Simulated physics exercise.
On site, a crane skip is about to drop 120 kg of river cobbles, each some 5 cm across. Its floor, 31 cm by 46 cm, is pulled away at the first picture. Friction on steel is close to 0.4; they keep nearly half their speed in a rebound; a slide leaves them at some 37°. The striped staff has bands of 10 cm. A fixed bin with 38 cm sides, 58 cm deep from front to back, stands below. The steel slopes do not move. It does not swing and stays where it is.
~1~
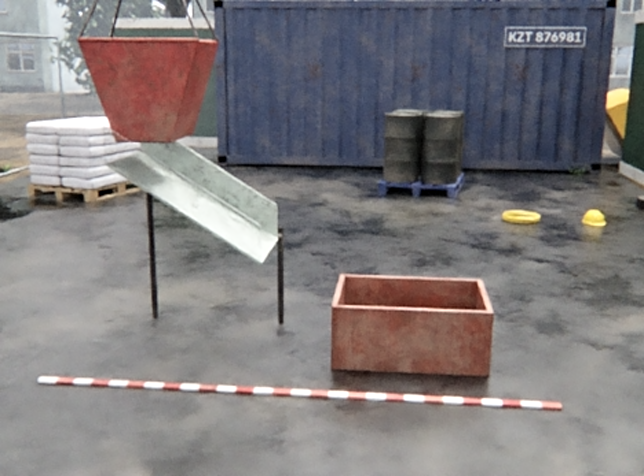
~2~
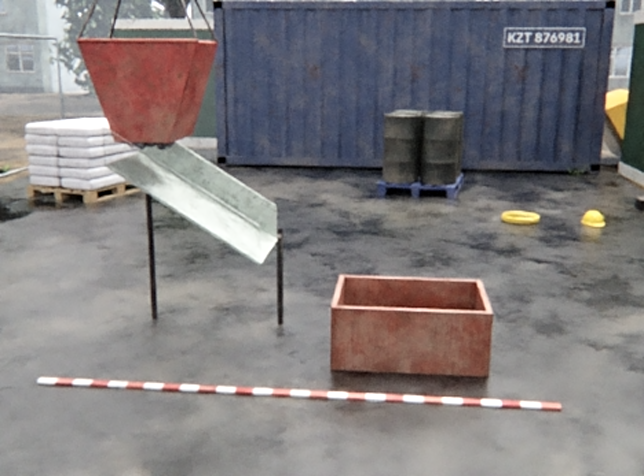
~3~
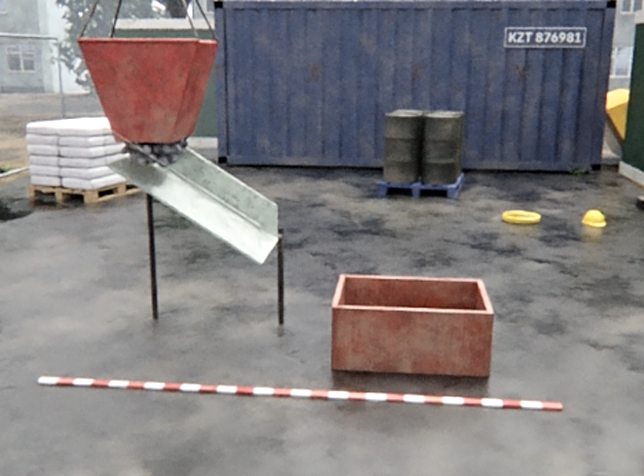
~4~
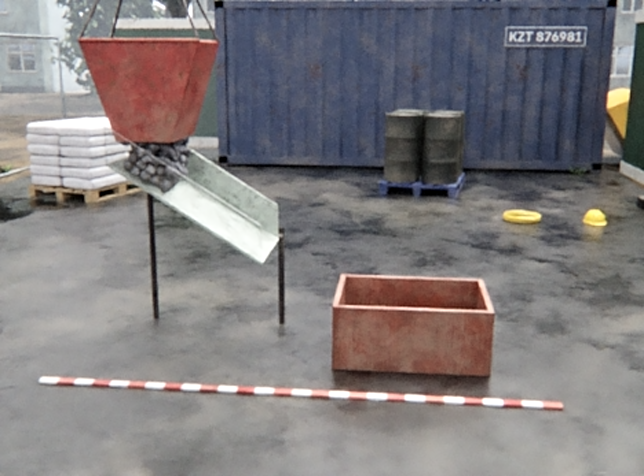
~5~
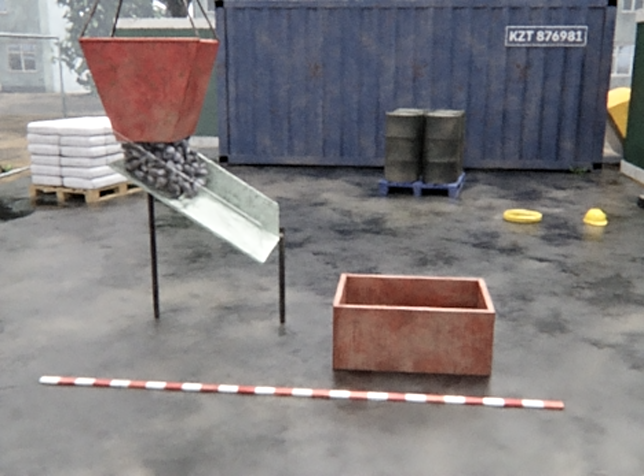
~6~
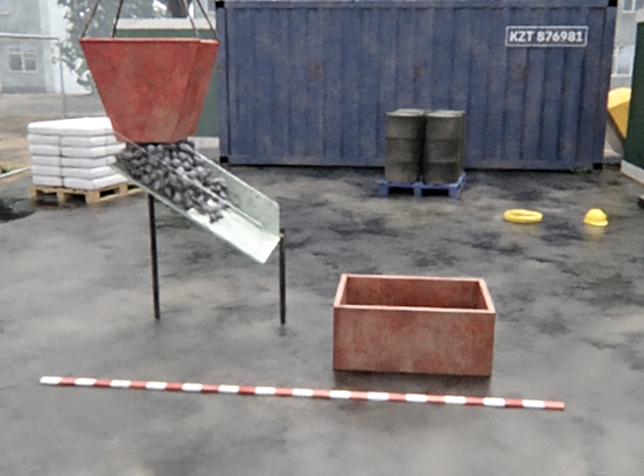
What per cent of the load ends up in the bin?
Close to 4 in a hundred.
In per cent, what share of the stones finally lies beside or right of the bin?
About 5 per cent.
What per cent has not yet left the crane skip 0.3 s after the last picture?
About 5 per cent.
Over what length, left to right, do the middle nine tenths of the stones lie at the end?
Roughly 70 cm.
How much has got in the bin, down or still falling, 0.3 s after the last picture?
Some 0 per cent.
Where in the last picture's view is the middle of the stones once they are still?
Their middle is at about (311, 338).
Then, 0.3 s after the last picture, 5 % in the crane skip, 79 % on the steel, 16 % falling or lying left of the bin; the stones farthest right are at (335, 297).
Then, 0.8 s after the last picture, 0 % in the crane skip, 43 % on the steel, 54 % falling or lying left of the bin, 2 % falling or lying in the bin, 1 % falling or lying beside or right of the bin; the stones farthest right are at (420, 321).
Then, 1.4 s after the last picture, 0 % in the crane skip, 2 % on the steel, 90 % falling or lying left of the bin, 4 % falling or lying in the bin, 4 % falling or lying beside or right of the bin; the stones farthest right are at (468, 348).
Then, 2.2 s after the last picture, 0 % in the crane skip, 89 % falling or lying left of the bin, 4 % falling or lying in the bin, 7 % falling or lying beside or right of the bin; the stones farthest right are at (482, 358).
Then, 4.2 s after the last picture, 0 % in the crane skip, 89 % left of the bin, 4 % in the bin, 7 % beside or right of the bin; the stones farthest right are at (481, 354).
